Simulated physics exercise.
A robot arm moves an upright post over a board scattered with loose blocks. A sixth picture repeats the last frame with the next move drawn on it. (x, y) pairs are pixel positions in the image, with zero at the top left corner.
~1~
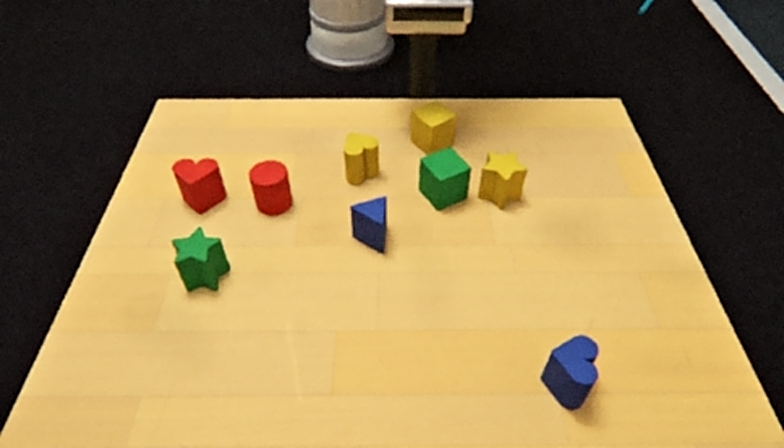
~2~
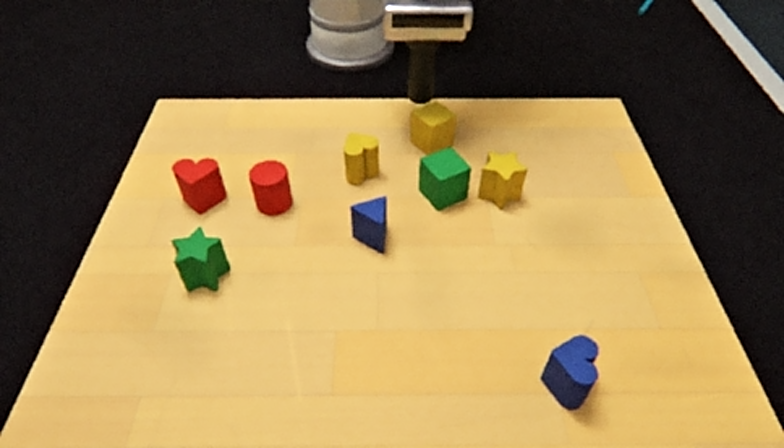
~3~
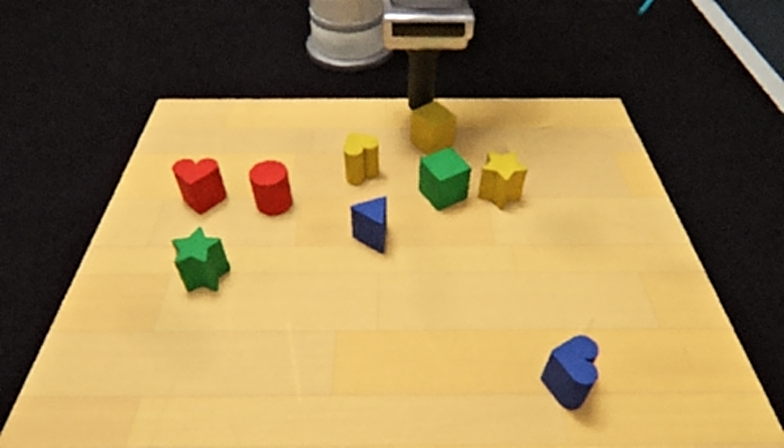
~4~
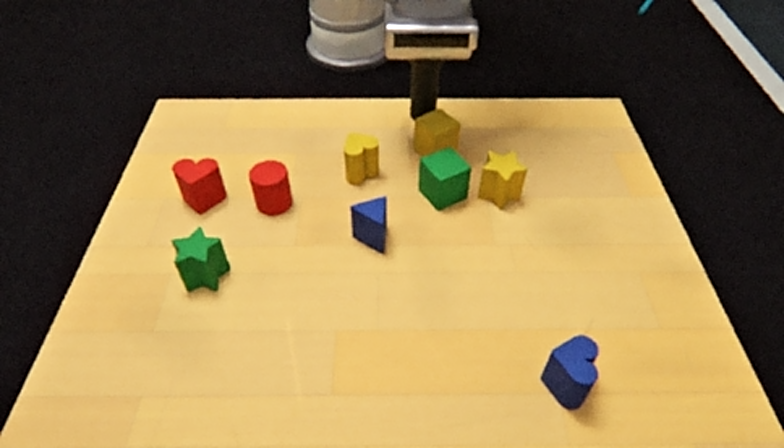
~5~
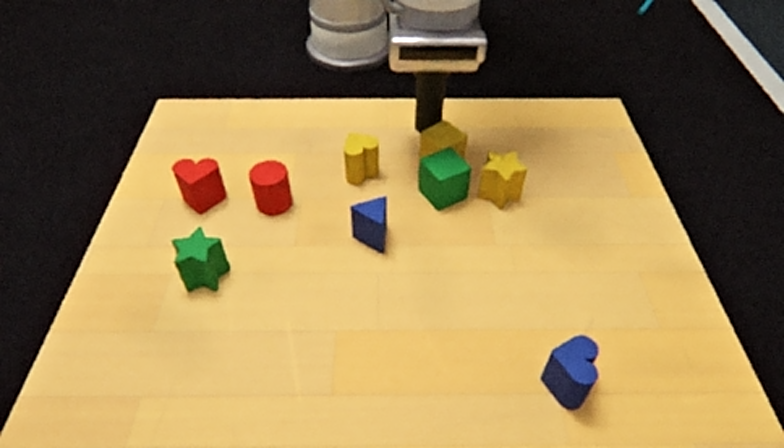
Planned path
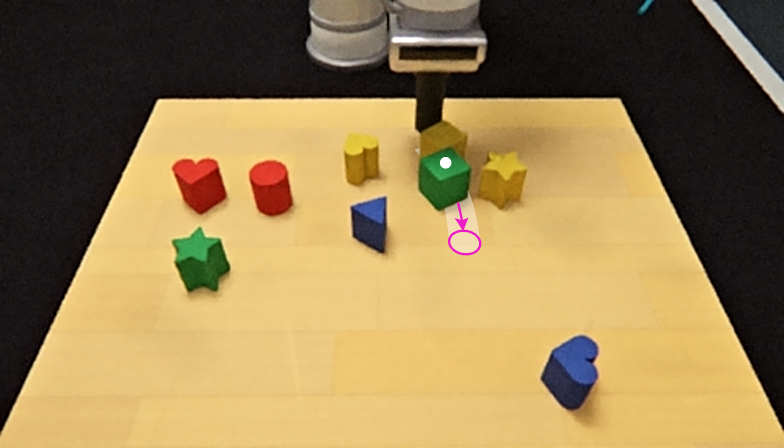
On a light wooden board against a dark background, red, yellow, green and blue blocks lie scattered while a robot arm holds a dark upright post at the far edge. The post shifts slightly, then moves toward the viewer, pushing the yellow cube a short way behind the green cube; the other blocks stay still.
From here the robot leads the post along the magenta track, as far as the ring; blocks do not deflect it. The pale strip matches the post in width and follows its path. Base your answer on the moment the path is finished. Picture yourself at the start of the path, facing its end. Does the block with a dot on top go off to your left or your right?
Picture yourself facing from the start of the path to its end: The block with a dot on top moves off to your right.
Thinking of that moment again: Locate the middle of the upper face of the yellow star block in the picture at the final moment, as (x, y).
Most likely (531, 175).
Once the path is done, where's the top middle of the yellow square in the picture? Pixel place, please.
Final place: (502, 191).
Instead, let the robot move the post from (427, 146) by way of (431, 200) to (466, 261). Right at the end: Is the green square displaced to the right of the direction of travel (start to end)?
The answer is no.
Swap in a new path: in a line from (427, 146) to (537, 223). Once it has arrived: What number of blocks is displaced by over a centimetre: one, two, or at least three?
Blocks moved: Three or more.
Drawn move, from (427, 146) via (446, 174) and (459, 206), ending at (465, 242); the dot is on the green square.
The first path, step by step. One third of the way, post at (448, 156); yellow square at (472, 161); green square at (459, 186), turned 60° clockwise; yellow star block at (510, 165).
Two thirds of the way, post at (461, 187); yellow square at (496, 183), turned 35° anticlockwise; green square at (460, 205), turned 75° clockwise; yellow star block at (531, 173), turned 30° anticlockwise.
At the end, post at (467, 224); yellow heart block still; yellow square at (502, 191), turned 55° anticlockwise; green square at (464, 245), turned 80° clockwise; yellow star block at (531, 175), turned 40° anticlockwise.
